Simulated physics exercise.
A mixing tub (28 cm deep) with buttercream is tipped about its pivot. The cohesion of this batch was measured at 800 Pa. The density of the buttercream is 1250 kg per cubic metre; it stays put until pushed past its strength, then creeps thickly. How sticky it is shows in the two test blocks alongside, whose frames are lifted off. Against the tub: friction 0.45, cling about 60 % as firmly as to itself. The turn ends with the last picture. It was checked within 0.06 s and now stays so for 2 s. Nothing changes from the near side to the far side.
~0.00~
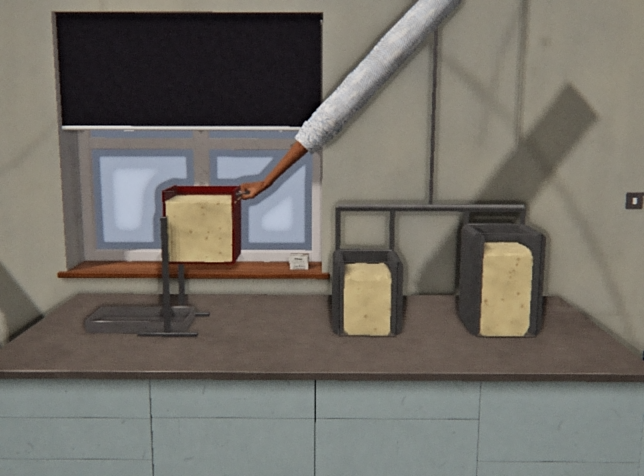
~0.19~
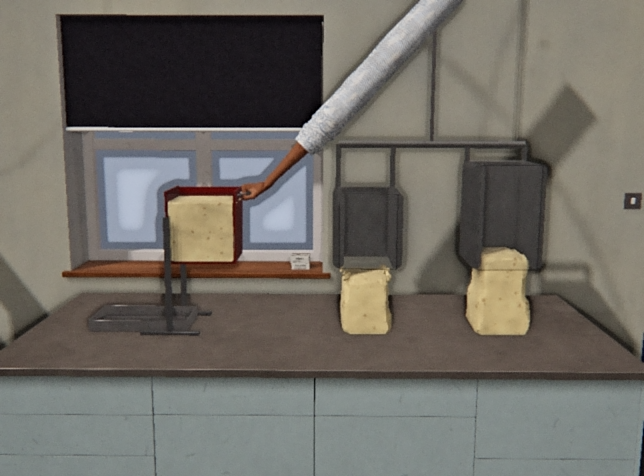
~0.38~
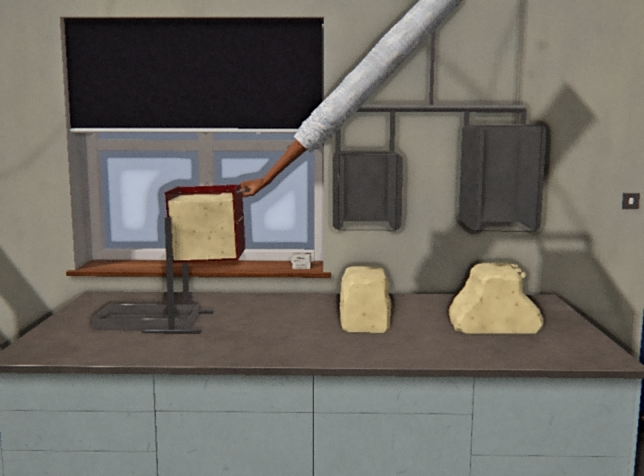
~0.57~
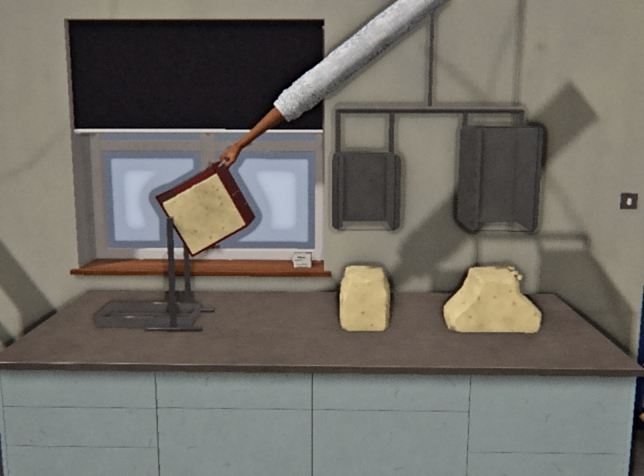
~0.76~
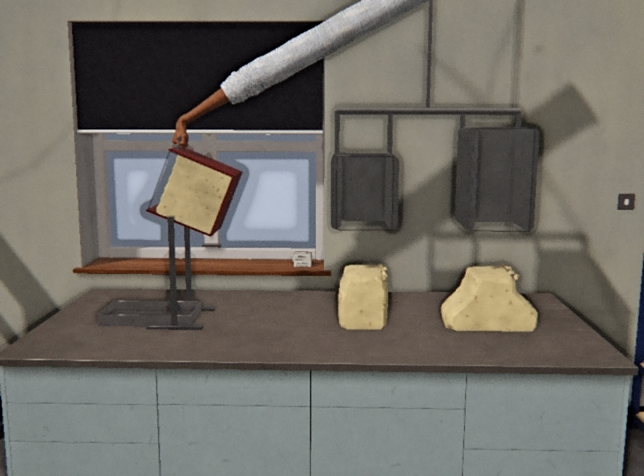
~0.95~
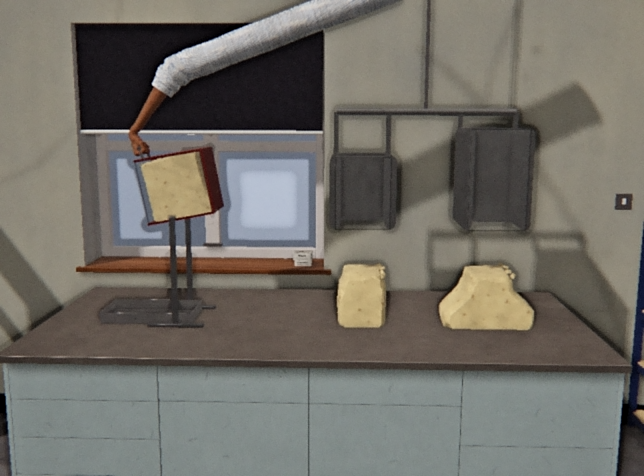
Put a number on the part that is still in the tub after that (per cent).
Expect roughly 38 %.
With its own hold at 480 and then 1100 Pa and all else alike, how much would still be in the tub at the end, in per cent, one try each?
In turn about 30 %, 45 %.
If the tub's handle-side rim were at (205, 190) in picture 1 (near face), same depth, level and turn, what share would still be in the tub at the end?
It would be near 100 %.
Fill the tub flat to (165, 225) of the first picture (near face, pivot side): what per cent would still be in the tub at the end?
Then about 60 %.
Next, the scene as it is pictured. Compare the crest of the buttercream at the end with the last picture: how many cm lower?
Roughly 16 cm.
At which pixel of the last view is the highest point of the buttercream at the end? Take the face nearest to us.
At about (183, 191).
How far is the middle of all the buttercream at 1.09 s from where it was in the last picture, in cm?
Roughly 6 cm.
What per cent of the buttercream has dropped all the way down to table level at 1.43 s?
Some 6 per cent.
By 1.09 s, the tub is at 100 degrees and holds 85 %.
By 1.26 s, the tub is at 100 degrees and holds 53 %.
By 1.43 s, the tub is at 100 degrees and holds 39 %.
By 1.60 s, the tub is at 100 degrees and holds 38 %.
By 2.95 s, at the end, the tub is at 100 degrees and holds 38 %.
